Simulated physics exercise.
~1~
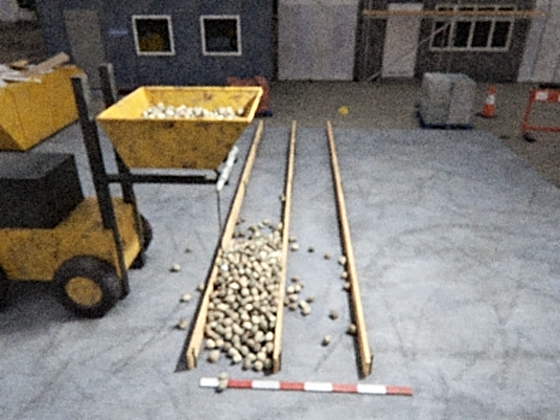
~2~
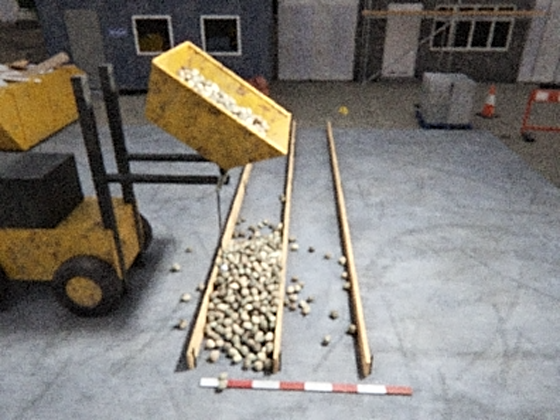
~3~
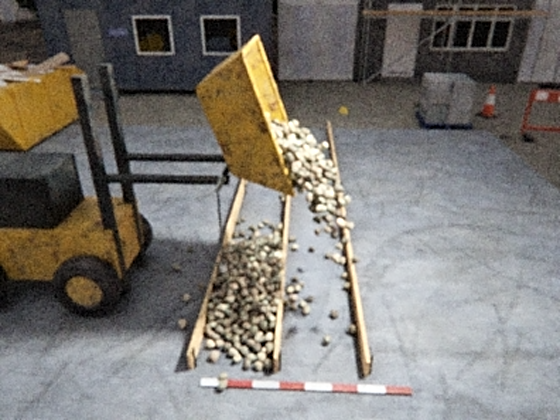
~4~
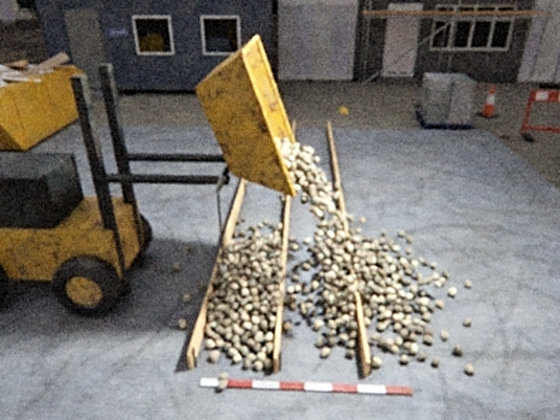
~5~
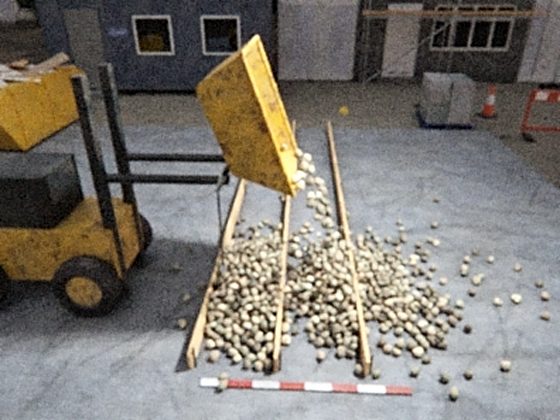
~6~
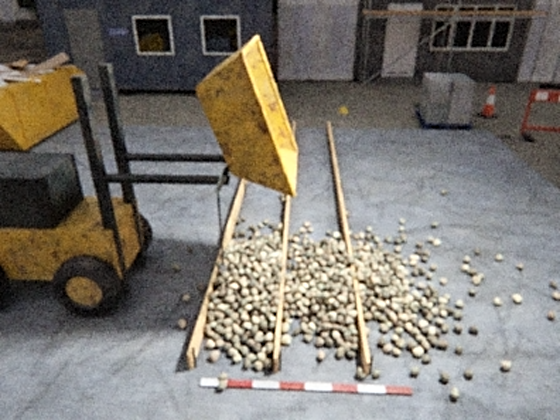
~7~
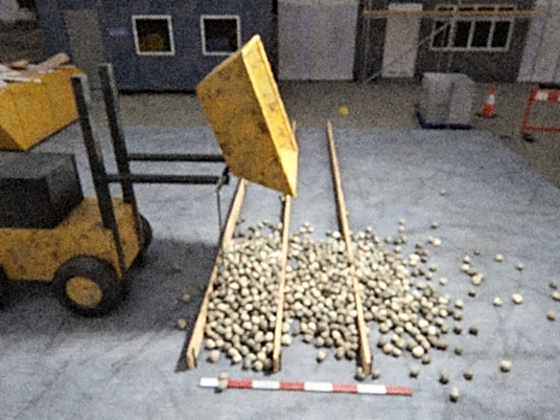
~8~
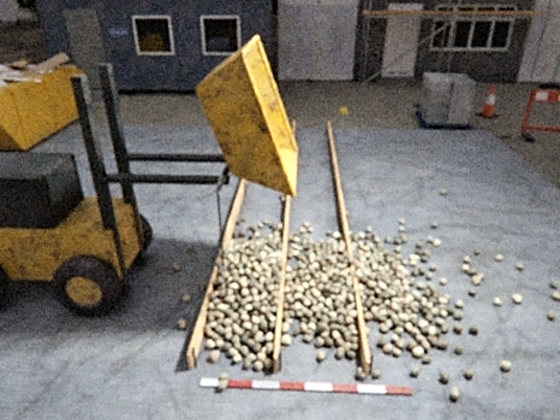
The footage shows a yellow forklift tipping a raised yellow skip steeply to the right, pouring rounded stones beyond the pile already in the near bay; they fill the far bay, spill past the last board and settle, leaving the skip tilted and apparently empty.
